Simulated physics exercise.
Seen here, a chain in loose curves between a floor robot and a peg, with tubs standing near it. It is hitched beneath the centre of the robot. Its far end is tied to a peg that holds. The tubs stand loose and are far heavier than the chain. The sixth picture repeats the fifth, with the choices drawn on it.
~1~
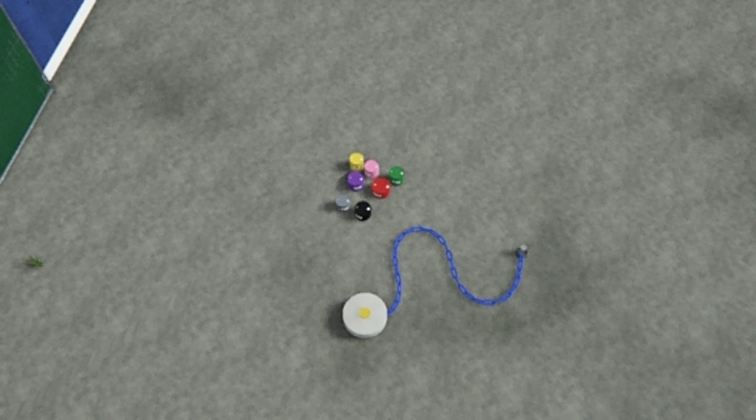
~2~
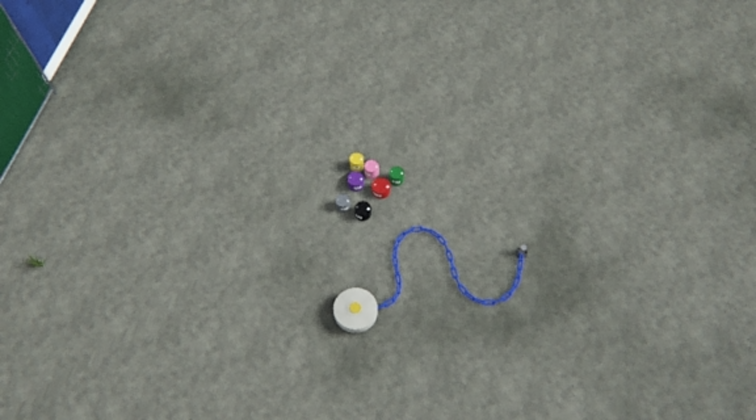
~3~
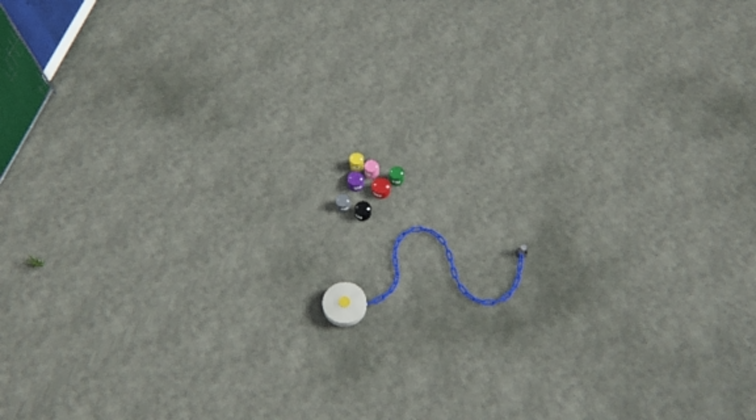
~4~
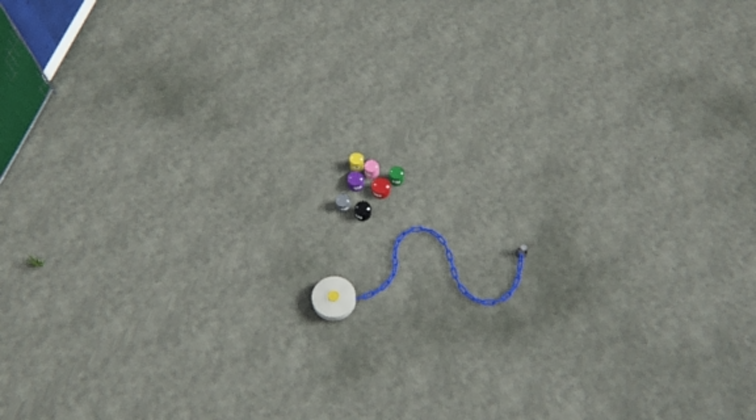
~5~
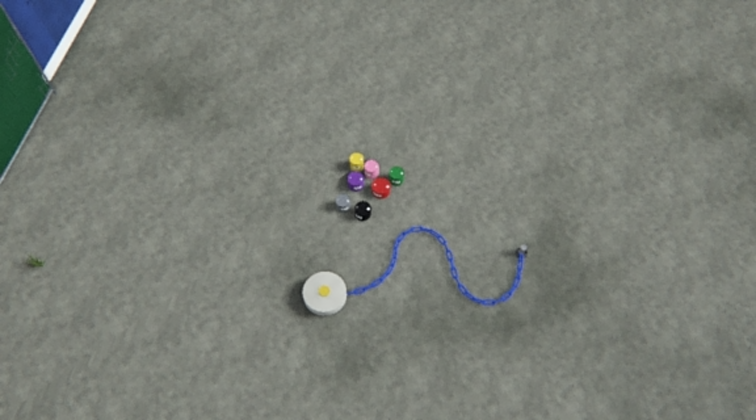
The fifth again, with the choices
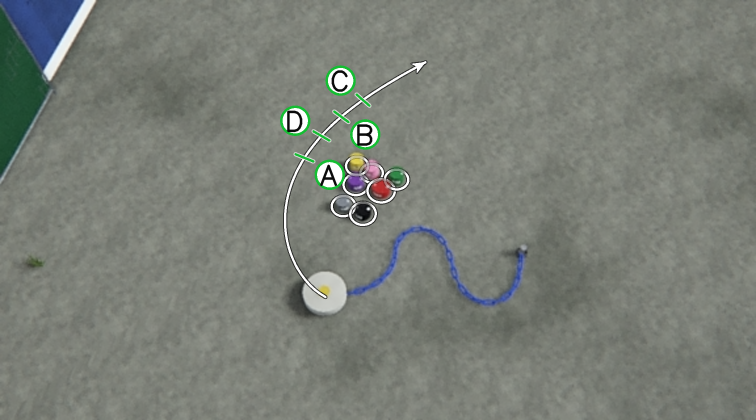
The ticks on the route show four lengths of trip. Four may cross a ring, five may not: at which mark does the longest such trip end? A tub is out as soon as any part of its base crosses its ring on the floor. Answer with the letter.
As far as tick C.
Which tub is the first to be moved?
The grey one.
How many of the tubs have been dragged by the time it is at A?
By then, none.
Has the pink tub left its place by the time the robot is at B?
No.
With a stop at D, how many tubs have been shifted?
By then, none.
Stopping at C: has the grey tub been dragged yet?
By then, yes.
On the marked copy, A at (304, 158); B at (341, 117); C at (363, 100); D at (321, 136); the route from (325, 297) via (310, 150) to (426, 62).
With C. Early on, robot (284, 217).
Further on, robot (312, 143).
At the end, robot (363, 96); grey tub (363, 193); black tub (375, 201); two over the rings.
As for the rest, A is within the limit but short; B is within the limit but short; D is within the limit but short.
